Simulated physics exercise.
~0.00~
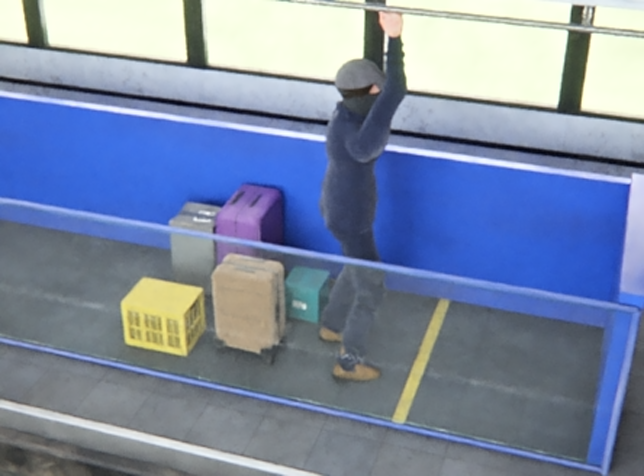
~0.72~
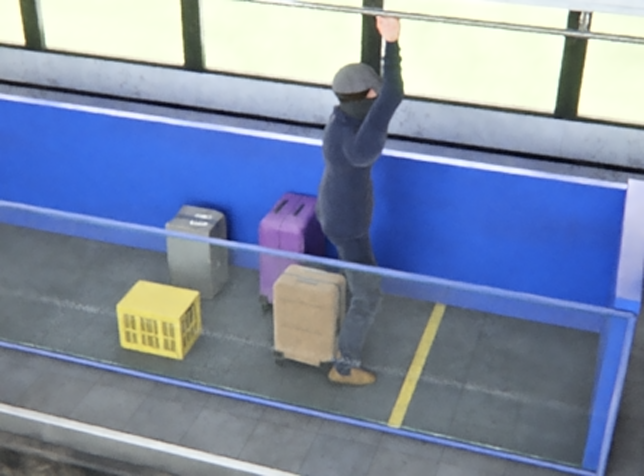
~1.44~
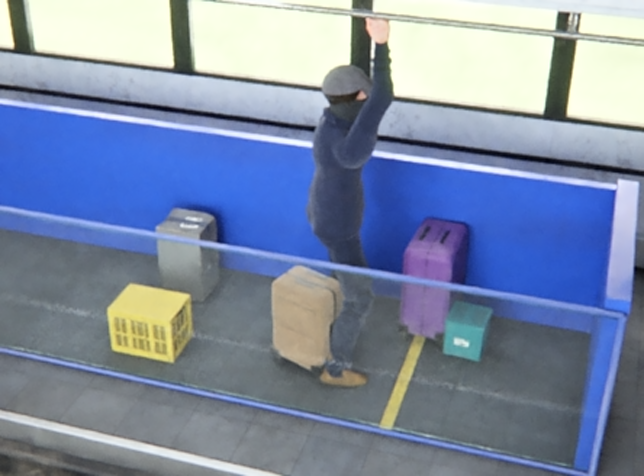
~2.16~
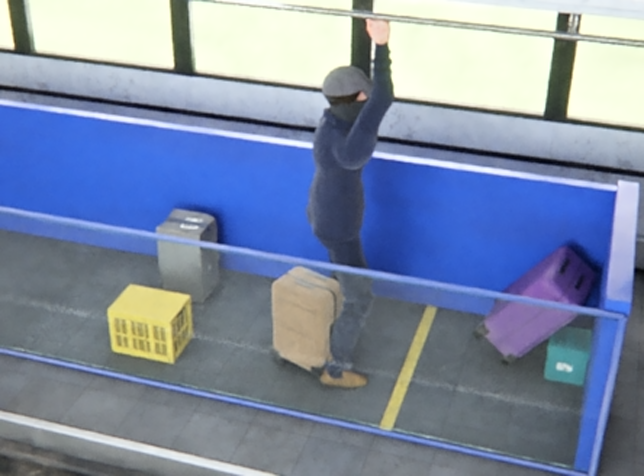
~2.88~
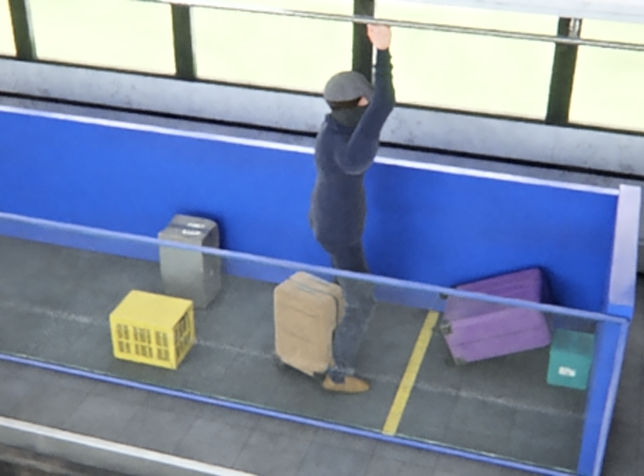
At the start, a person in a flat cap stands holding an overhead rail, with a grey case, a purple suitcase, a brown suitcase, a teal tub and a yellow crate to the left. The purple and brown suitcases roll right, and the brown one stops by the person's legs, short of the yellow line. The purple suitcase and teal tub travel on past the person towards the right end. There the purple suitcase tips over and shifts back left slightly. It ends on its side beyond the line beside the tub, while the crate and grey case remain at left.
